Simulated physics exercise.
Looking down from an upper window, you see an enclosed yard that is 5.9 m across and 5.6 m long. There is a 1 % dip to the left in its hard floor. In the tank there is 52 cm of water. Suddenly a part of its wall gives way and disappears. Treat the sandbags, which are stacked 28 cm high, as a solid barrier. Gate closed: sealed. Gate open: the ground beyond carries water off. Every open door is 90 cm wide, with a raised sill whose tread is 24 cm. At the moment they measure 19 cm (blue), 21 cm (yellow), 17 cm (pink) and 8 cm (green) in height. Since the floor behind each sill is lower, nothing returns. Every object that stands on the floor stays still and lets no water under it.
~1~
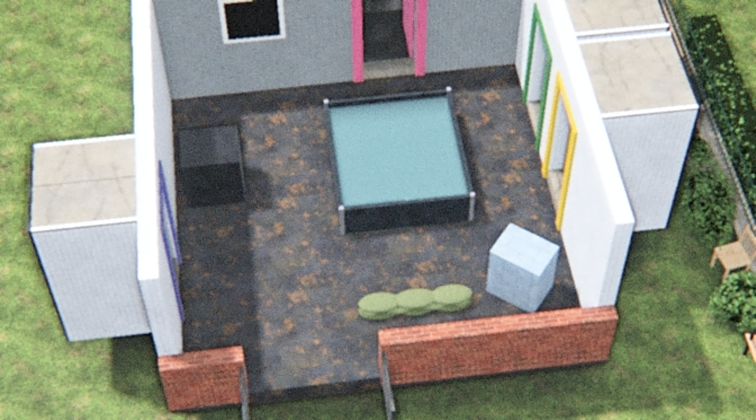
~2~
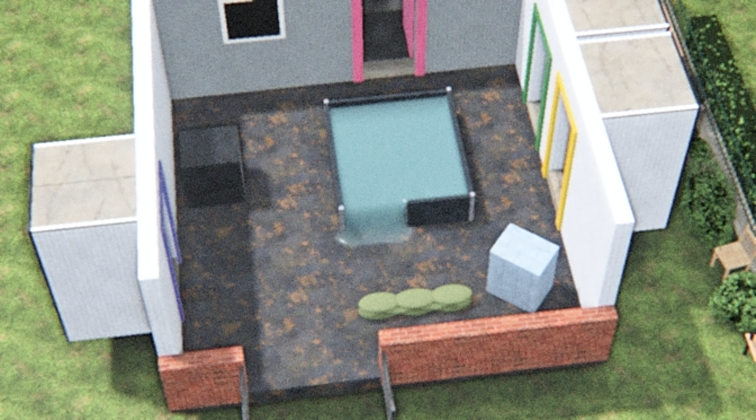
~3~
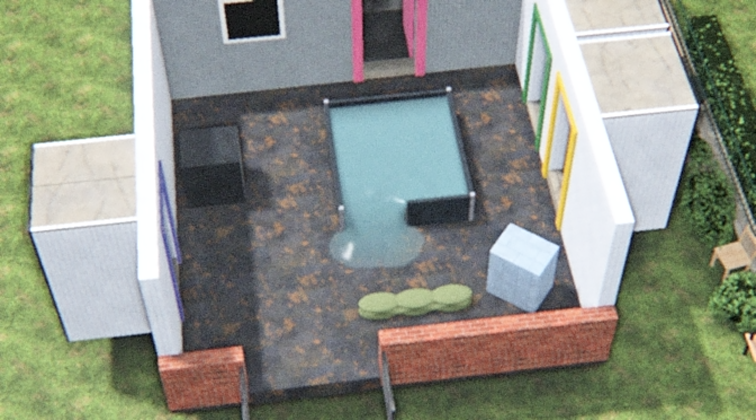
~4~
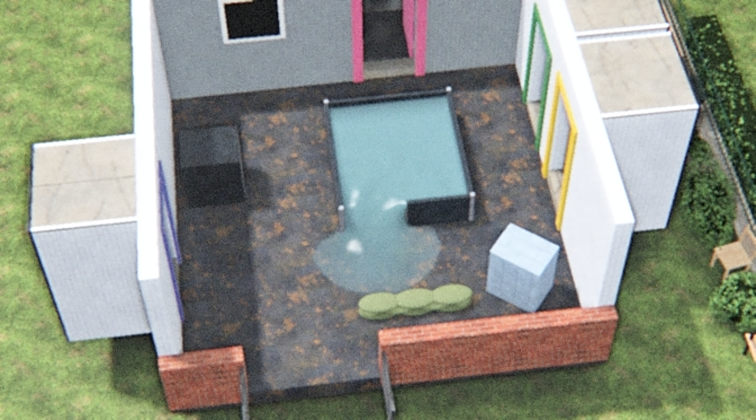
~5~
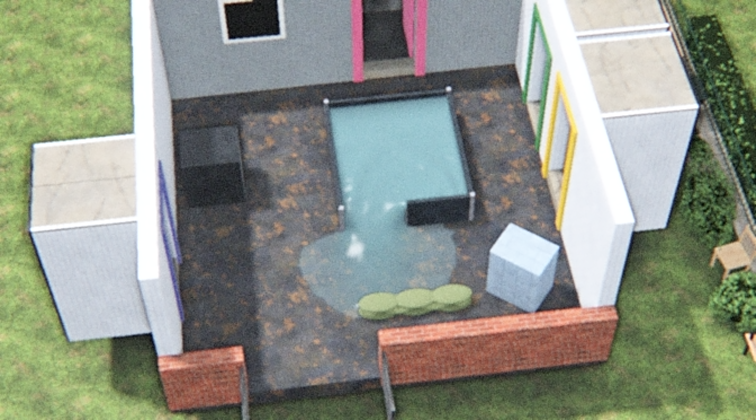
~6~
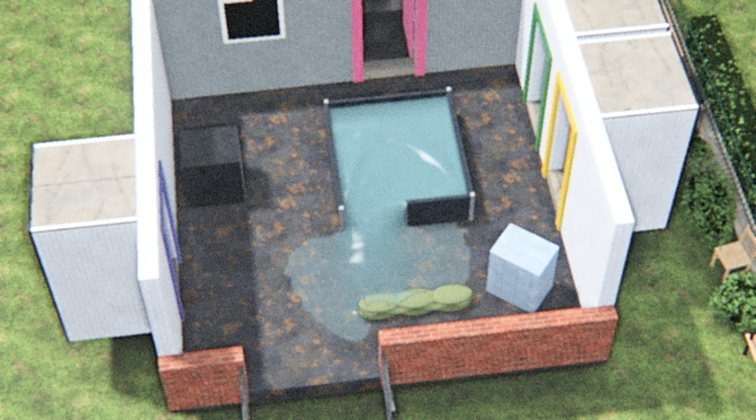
In a walled yard, a tank's front wall opens and water spreads around green sandbags.
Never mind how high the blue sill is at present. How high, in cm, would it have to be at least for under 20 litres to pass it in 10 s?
At least about 6 cm.
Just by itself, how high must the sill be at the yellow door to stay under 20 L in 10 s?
For the yellow door, about 5.5 cm.
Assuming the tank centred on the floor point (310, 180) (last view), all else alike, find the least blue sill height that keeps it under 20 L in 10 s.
9.0 cm or thereabouts.
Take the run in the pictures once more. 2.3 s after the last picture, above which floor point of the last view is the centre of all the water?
(385, 218) or so.
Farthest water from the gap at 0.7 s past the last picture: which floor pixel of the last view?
Around pixel (273, 375).
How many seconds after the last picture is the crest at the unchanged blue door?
Near 4.5 s.
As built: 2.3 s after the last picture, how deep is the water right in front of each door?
Centimetres: Blue = 6, yellow = 10, pink = 0, green = 0.
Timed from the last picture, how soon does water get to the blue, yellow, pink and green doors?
The blue door at 1.8 s, the yellow door at 1.6 s, the pink door at 4.5 s, the green door at 2.6 s.
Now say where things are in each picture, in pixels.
The tank at (397, 151) is whole and still, 52 cm deep; the blue door at (171, 249) is dry, in the first frame.
The front is at (390, 239), 0.2 m from the gap at (375, 222); 0.1 m2 of floor is wet, 52 cm left at the back, in the second frame.
The gap is at (375, 222), the front 0.7 m out at (374, 264); the back of the tank holds 52 cm, in the third frame.
The gap is at (375, 223), the front 1.1 m out at (374, 290); the back of the tank holds 52 cm, in the fourth frame.
The gap is at (375, 222), the front 1.5 m out at (353, 312); the back of the tank holds 52 cm, in the fifth frame.
The front is at (348, 334), 1.9 m from the gap at (375, 222); 2.9 m2 of floor is wet, 52 cm left at the back; 1.9 m in a straight line remain to the blue door at (171, 249), in the sixth frame.
Then, 0.7 s after the last picture water covers 20 % of the floor, deepest (34 cm) near (376, 300); it has not reached the blue door.
Then, 2.3 s after the last picture water covers 40 % of the floor, deepest (25 cm) near (185, 385); 6 cm at the blue door, 0 litres in over its 19 cm sill.
Then, 9.3 s after the last picture water covers 95 % of the floor, deepest (10 cm) near (173, 124); 6 cm at the blue door, 0 litres in over its 19 cm sill.
At the blue door as built, the water peaked near 9 cm, 4.5 s after the last picture.
With a sill of 5.5 cm, 27 litres would have come in within the 10 s; with 7.5 cm, 9 litres. So under 20 litres takes about 6 cm.
